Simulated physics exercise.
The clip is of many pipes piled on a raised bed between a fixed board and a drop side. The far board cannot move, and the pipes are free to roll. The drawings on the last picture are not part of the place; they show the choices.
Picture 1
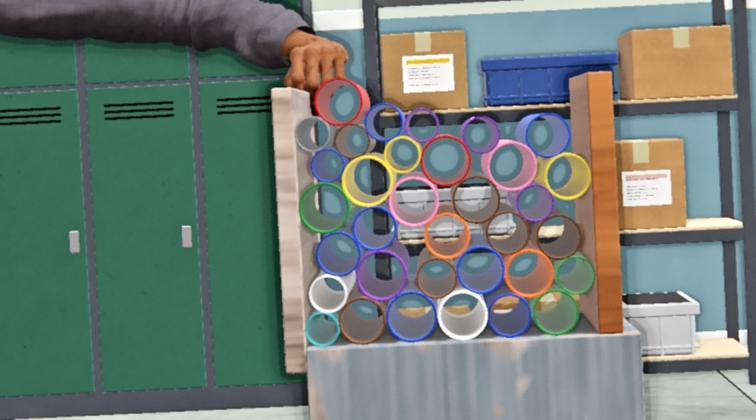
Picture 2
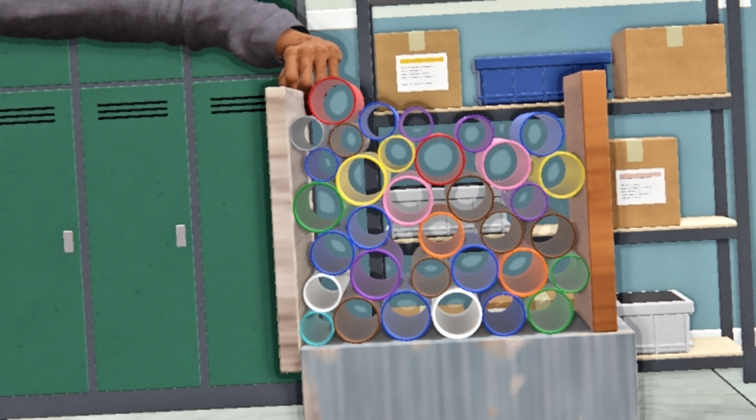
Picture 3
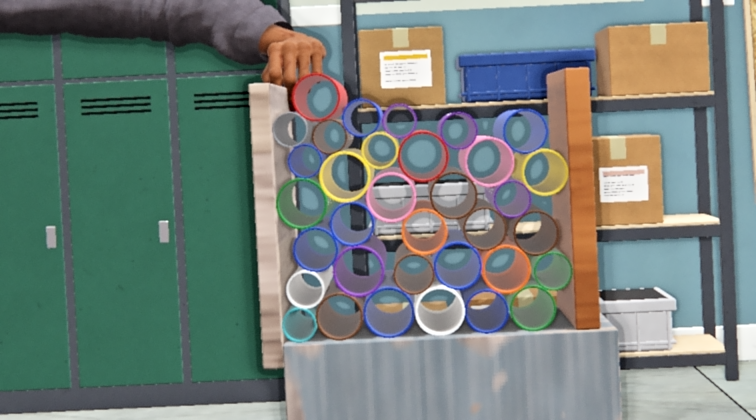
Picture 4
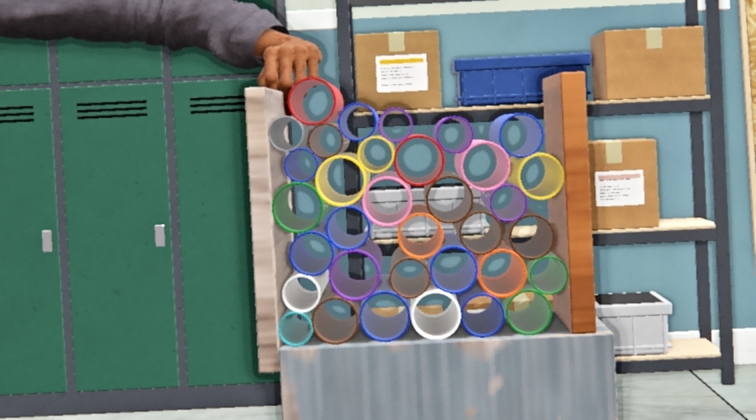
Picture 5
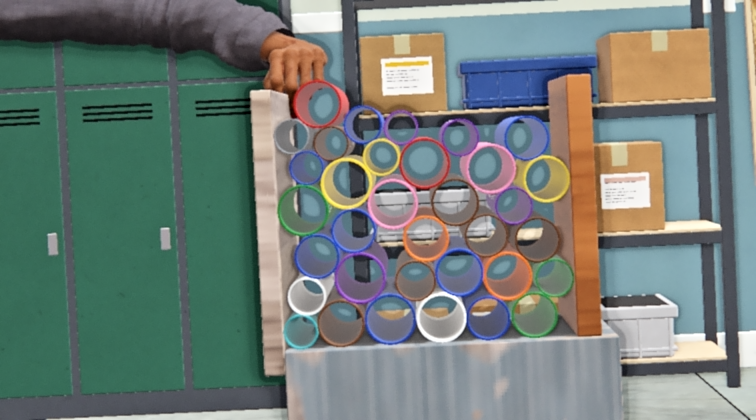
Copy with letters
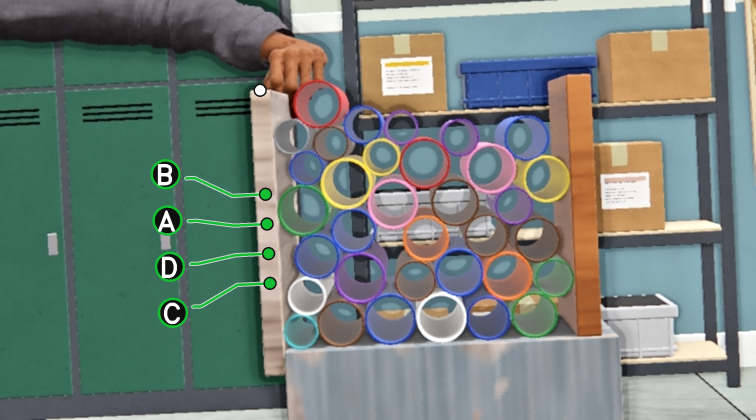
In the video, a hand rests on a red pipe at the upper left of a stack of colourful pipes between two upright boards, and the pipes stay in place while the view shifts slightly.
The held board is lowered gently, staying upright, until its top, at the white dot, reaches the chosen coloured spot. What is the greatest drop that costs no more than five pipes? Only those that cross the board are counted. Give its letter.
Slide it to A.
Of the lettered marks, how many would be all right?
Two of the four.
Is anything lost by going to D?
At D: Yes.
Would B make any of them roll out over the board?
Yes.
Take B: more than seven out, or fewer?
It loses fewer than seven.
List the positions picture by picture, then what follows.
In the first frame, a purple pipe (481, 135); side board (300, 222); a turquoise pipe (322, 330).
In the second frame, a turquoise pipe (317, 329); a green pipe (550, 311).
In the third frame, a blue pipe (458, 266); a brown pipe (536, 233).
In the fourth frame, a yellow pipe (341, 181); a blue pipe (301, 166).
In the fifth frame, a purple pipe (460, 138); side board (279, 225); a turquoise pipe (301, 332).
On the copy, A at (267, 224); B at (265, 194); C at (270, 284); D at (268, 254); the white dot at (260, 91).
On A. First, top of the board (275, 154).
Then, top of the board (278, 223).
Finally, top of the board (278, 223), five out over the board.
By contrast, B five out over the board; C more than five out over the board; D more than five out over the board.
